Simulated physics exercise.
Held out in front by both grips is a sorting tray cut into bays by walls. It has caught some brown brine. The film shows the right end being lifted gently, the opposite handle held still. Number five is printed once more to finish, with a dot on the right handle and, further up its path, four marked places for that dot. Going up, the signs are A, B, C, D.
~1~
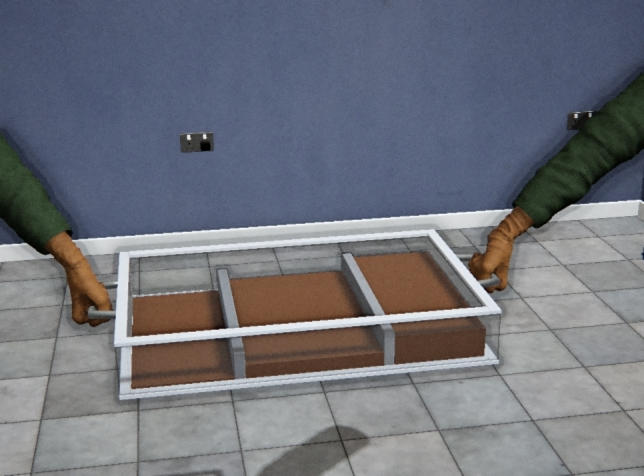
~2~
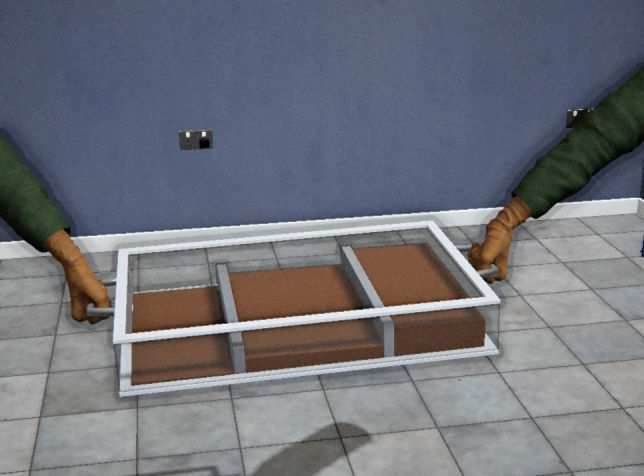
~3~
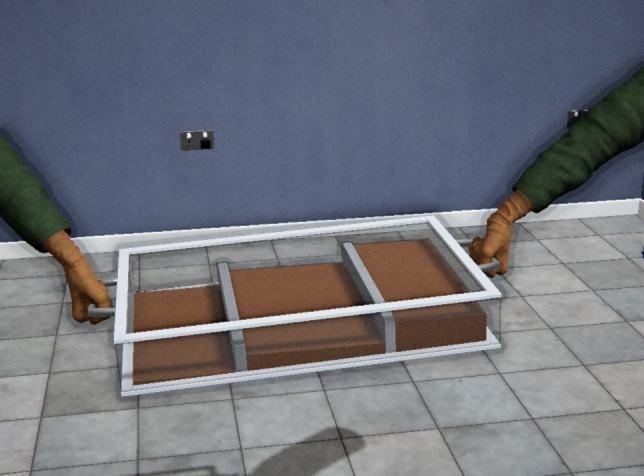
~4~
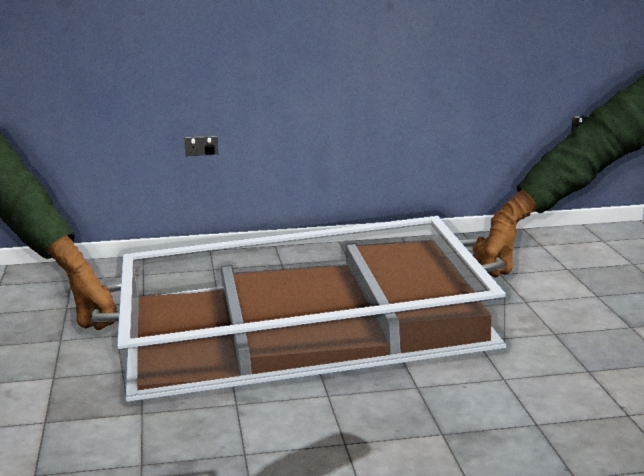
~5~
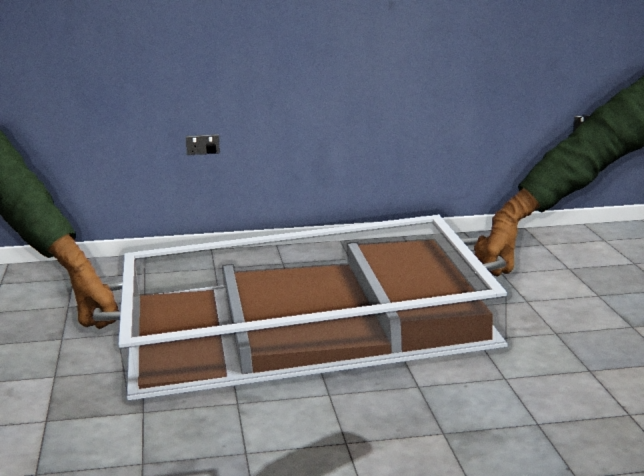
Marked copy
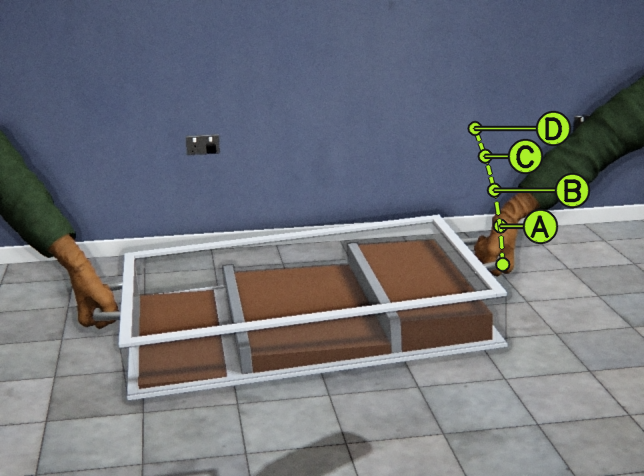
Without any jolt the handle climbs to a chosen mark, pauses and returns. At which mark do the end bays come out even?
Take C.
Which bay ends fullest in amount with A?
That is the right bay.
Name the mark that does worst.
A.
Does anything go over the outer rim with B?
No.
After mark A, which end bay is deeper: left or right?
The right one.
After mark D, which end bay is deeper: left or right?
The left end bay.
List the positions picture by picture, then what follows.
The tray is level; deepest in the right bay, at (410, 290), shallowest in the left; right handle at (485, 269).
Tipped about 1° down to the left; no wall is crossed; right handle at (485, 260).
Tipped about 2° down to the left; no wall is crossed; right handle at (486, 254).
Tipped about 3° down to the left; no wall is crossed; right handle at (490, 253).
Tipped about 3° down to the left; deepest in the right bay, at (416, 277), shallowest in the left; right handle at (491, 252).
On the marked copy, A at (500, 226); B at (494, 190); C at (485, 156); D at (475, 128).
With A, the right end bay stands much deeper than the other; nothing spills.
With B, the right end bay stands much deeper than the other; nothing spills.
With C, the two end bays stand about equally deep; nothing spills.
With D, the left end bay stands much deeper than the other; nothing spills.
